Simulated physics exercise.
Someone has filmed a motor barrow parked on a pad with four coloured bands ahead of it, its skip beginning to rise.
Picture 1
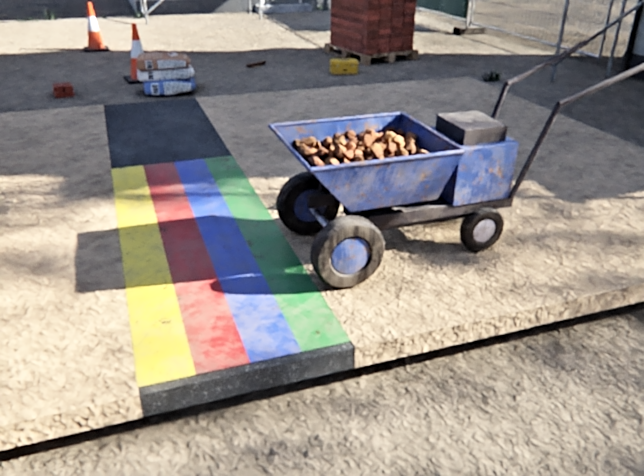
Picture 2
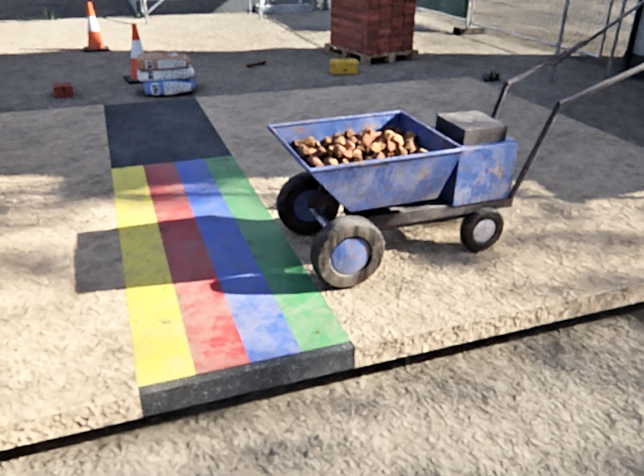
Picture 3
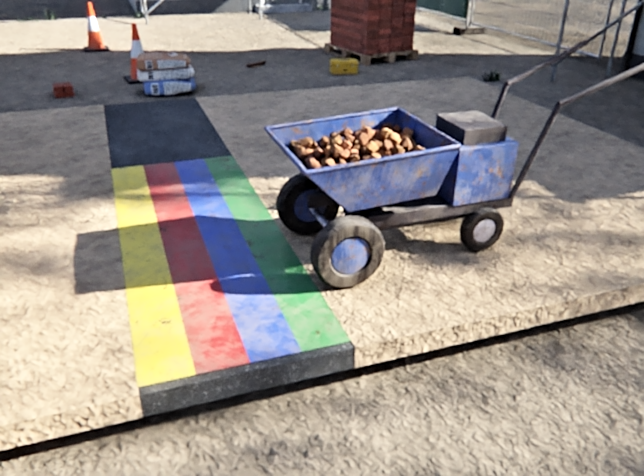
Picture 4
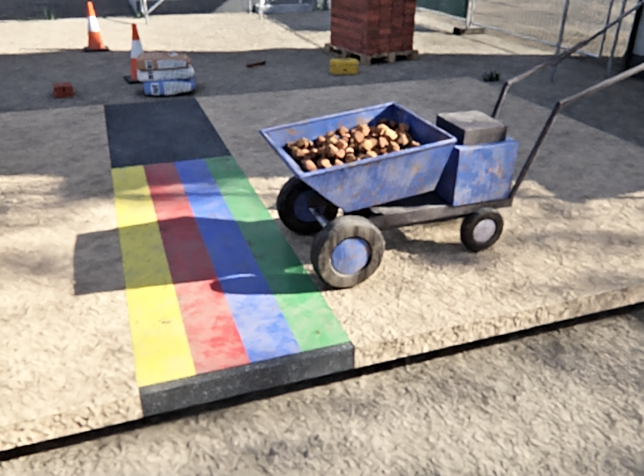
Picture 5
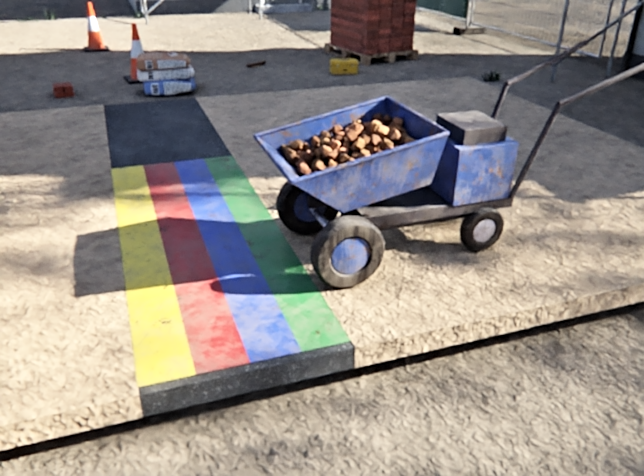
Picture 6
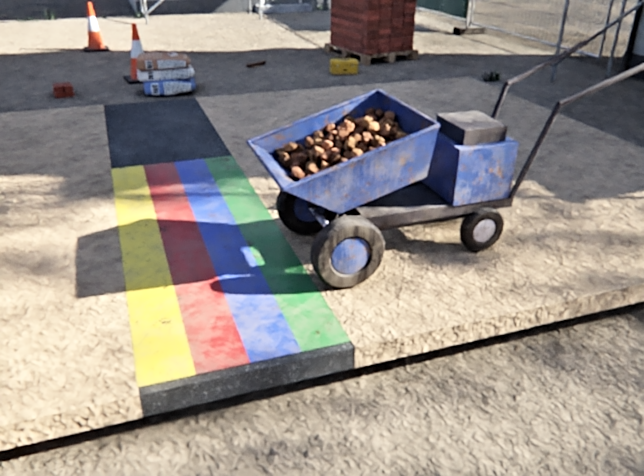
The blue skip of a small barrow, loaded with brown clods, starts out level and then tilts slowly forward to the left, its front lip dipping as its back rises. The wheels and handles stay still, beside yellow, red, blue and green bands painted to the left. The unmoving camera looks down on a sunlit, sandy yard with traffic cones and stacked bricks behind.
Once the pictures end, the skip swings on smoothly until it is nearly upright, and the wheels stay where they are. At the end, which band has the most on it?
The red strip carries the most.
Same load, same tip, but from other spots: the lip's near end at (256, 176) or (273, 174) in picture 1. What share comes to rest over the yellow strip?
Near 40 % and 40 %.
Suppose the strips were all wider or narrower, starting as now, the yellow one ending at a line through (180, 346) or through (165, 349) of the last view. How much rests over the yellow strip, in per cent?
About 30 and 30 per cent.
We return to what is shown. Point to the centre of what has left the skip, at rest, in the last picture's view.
Near (182, 275).
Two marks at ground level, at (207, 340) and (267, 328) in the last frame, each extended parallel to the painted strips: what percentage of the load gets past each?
Roughly 40 per cent, and 80 per cent.
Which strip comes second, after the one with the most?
It is that yellow strip.
Soon, skip tipped steeply; all in the skip.
A while on, skip tipped right over; most in the skip; a small part over the blue strip; about a quarter over the red strip; a stray few over the yellow strip.
Towards the end, skip tipped right over; about a quarter in the skip; a small part over the blue strip; about a third over the red strip; about a quarter over the yellow strip; a small part off the paint.
Finally, skip tipped right over; about a quarter in the skip; none over the green strip; a small part over the blue strip; about a third over the red strip; about a quarter over the yellow strip; a small part off the paint.
